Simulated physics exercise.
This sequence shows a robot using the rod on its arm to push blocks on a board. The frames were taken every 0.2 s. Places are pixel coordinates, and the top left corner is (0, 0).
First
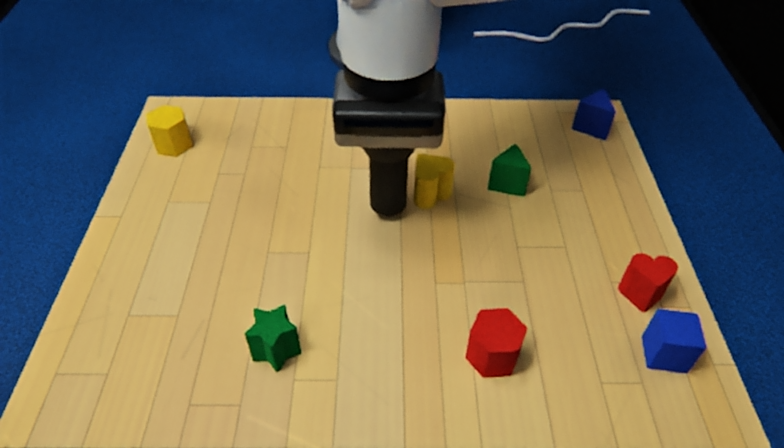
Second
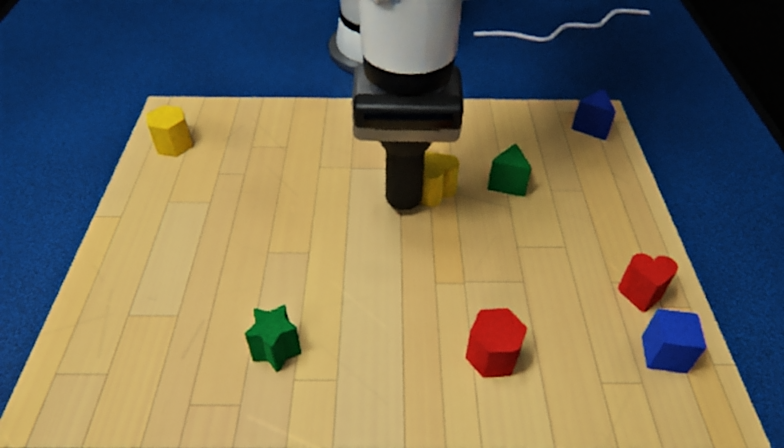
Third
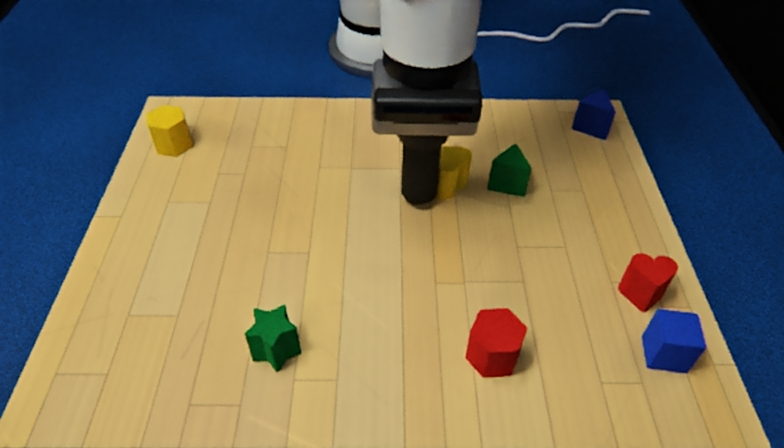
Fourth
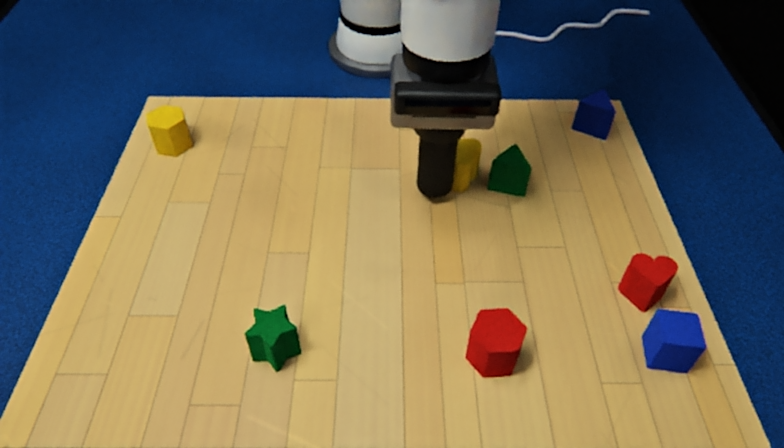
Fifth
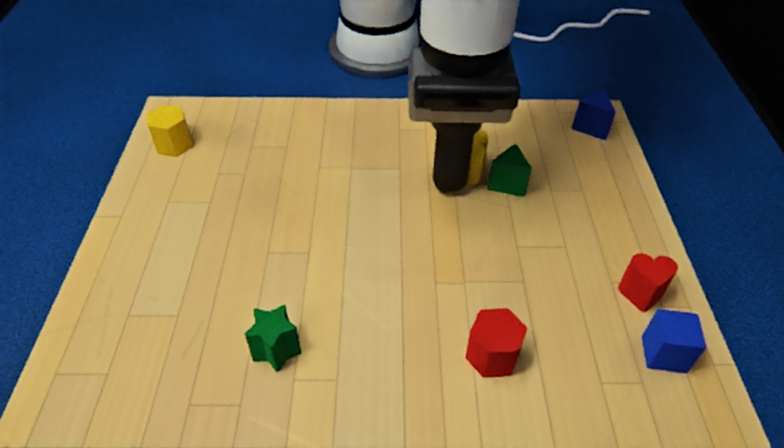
The robot arm's black rod moved right across the wooden board, pushing the yellow heart block toward the green triangle, while the red, blue and other blocks around them stayed still.
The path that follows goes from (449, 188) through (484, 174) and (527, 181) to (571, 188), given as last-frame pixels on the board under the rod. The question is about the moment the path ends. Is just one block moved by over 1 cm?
Final answer: No.
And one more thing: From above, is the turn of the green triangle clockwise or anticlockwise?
From overhead, clockwise.
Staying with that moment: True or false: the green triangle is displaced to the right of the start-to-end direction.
It is true.
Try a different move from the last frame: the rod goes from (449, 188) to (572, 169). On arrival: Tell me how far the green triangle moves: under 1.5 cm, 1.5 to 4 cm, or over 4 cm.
Once the path is done, the green triangle lies more than 4 cm from its present place.
What follows on the original path. One third of the way, rod at (486, 166); yellow heart block at (492, 125), turned 55° anticlockwise; green triangle at (517, 158).
Two thirds of the way, rod at (530, 172); yellow heart block at (493, 125), turned 60° anticlockwise; green triangle at (556, 170), turned 20° clockwise.
At the end, rod at (574, 180); yellow heart block at (493, 125), turned 60° anticlockwise; green triangle at (578, 181), turned 50° clockwise.
